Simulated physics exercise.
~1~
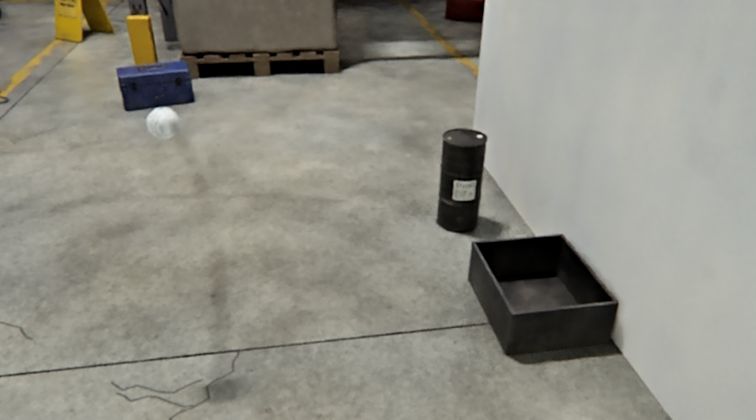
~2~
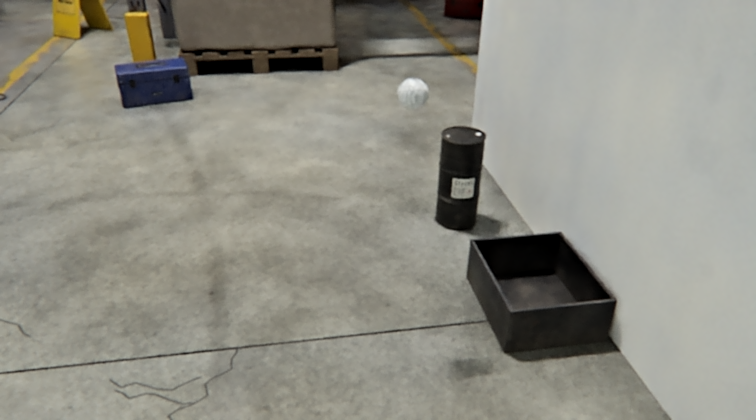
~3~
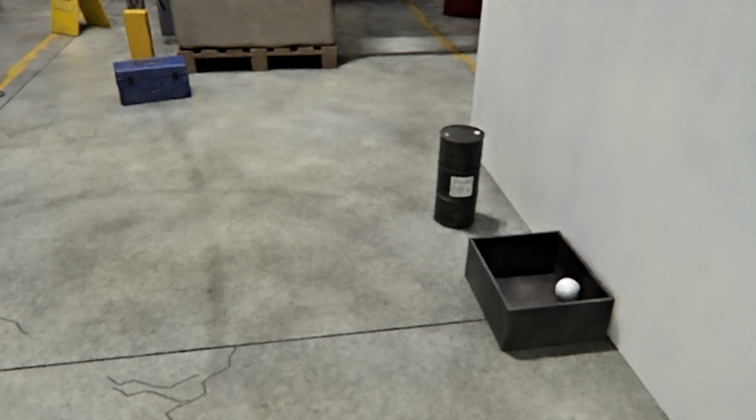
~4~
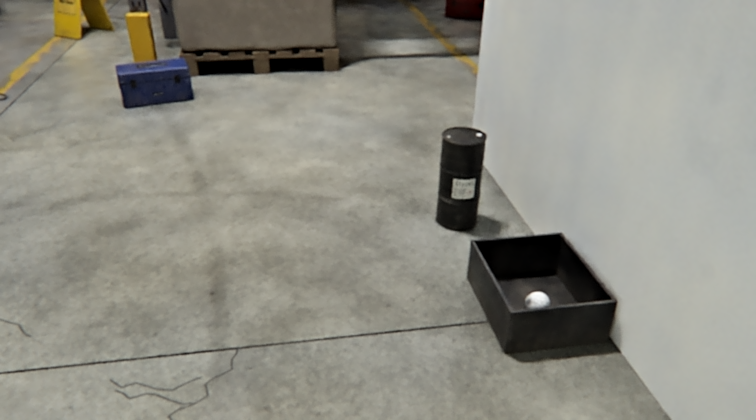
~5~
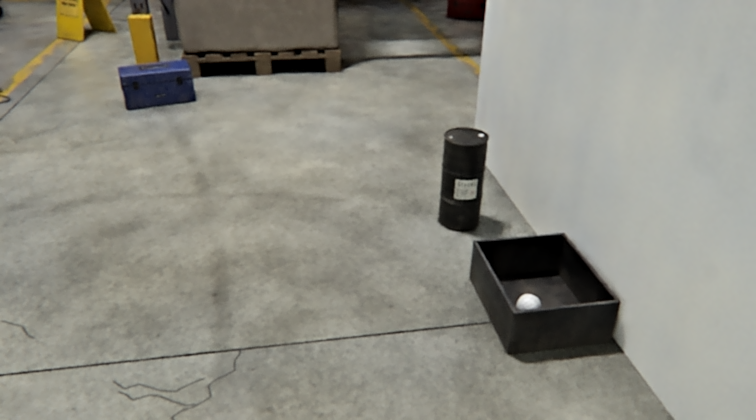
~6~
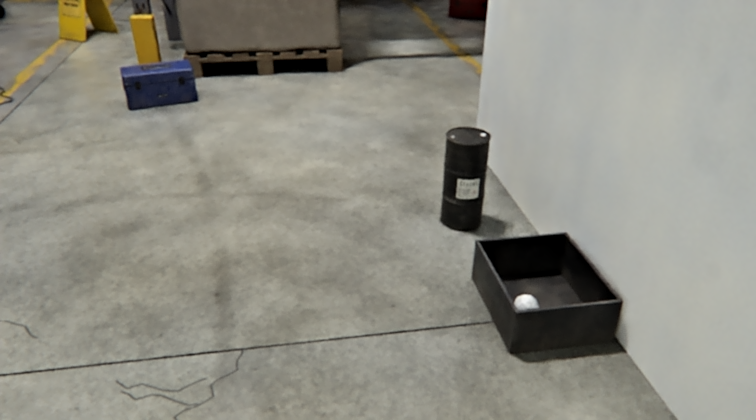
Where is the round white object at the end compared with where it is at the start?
At the start it is in the air at the upper left, near the blue toolbox. At the end it lies inside the open dark box at the lower right, close to the front left corner of the box.
